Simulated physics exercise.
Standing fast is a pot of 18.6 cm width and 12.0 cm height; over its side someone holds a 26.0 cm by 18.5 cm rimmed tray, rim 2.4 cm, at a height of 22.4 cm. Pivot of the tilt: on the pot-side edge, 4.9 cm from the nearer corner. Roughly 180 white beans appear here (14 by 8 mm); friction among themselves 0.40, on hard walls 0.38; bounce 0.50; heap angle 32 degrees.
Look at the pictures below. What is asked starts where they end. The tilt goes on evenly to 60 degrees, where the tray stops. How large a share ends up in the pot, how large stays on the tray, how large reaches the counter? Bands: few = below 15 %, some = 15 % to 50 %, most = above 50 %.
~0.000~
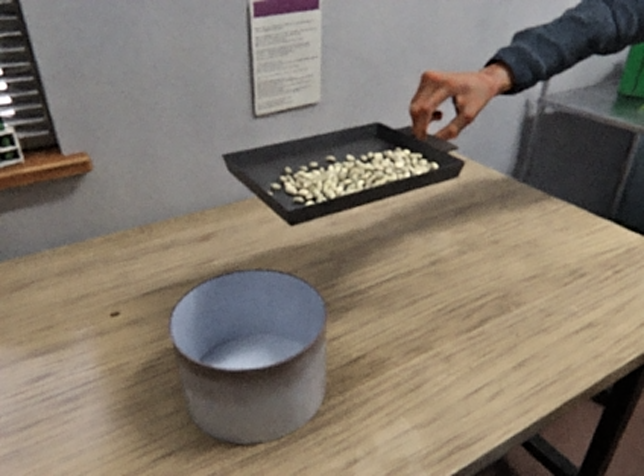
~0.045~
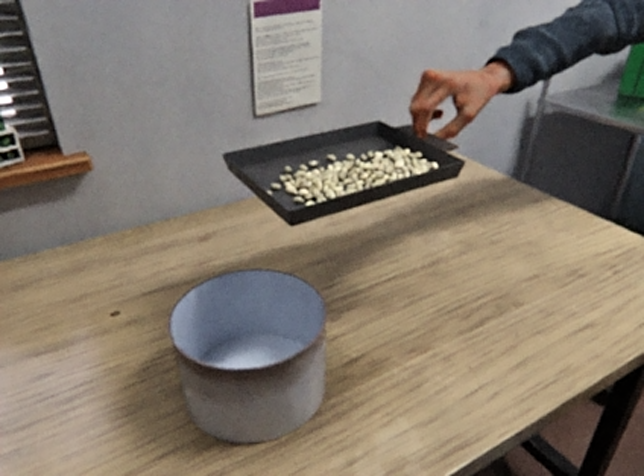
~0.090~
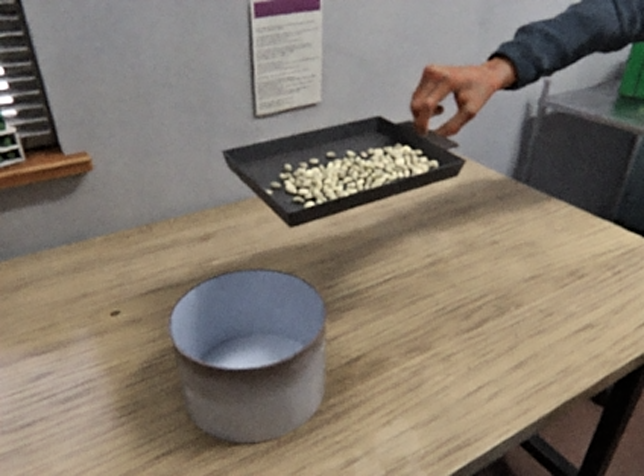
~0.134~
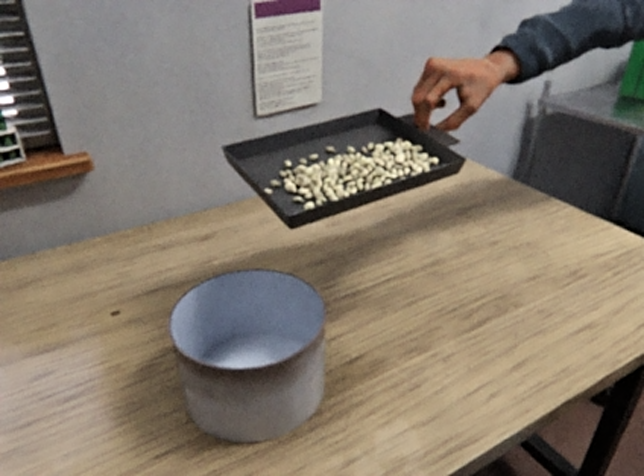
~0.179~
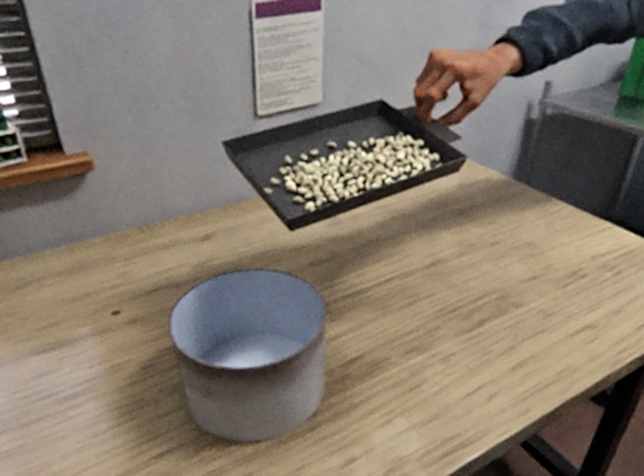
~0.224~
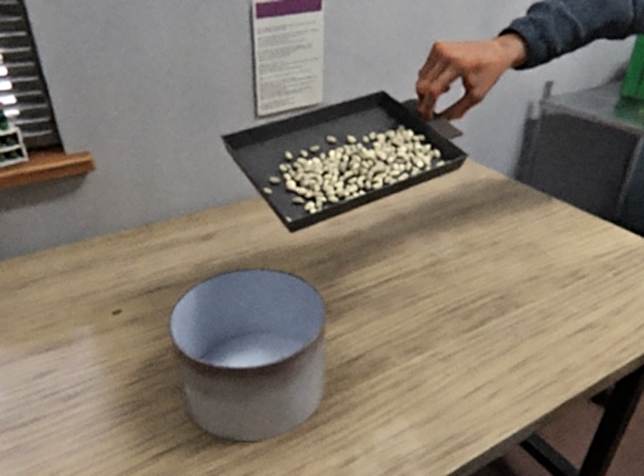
Pot: Few, tray: Most, counter: Few.
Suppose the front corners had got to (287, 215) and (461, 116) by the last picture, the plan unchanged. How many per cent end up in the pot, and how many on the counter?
You'd end with pot at 45 and counter at 0.
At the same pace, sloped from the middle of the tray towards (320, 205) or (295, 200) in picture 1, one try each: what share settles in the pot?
About 25 per cent on the first try and 35 per cent on the second.
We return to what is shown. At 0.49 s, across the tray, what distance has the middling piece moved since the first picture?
Displacement on the tray: About 2 cm.
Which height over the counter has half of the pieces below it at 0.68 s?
Roughly 26 centimetres, more or less.
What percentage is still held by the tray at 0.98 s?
Around 100 percent of it.
After 0.49 s, tilt 37 degrees; the tray holds 100 %, the pot 0 %.
After 0.68 s, tilt 53 degrees; the tray holds 100 %, the pot 0 %.
After 0.98 s, tilt 60 degrees; the tray holds 100 %, the pot 0 %.
In the end, at 1.9 s, pot 0 %, tray 100 %, counter 0 %.
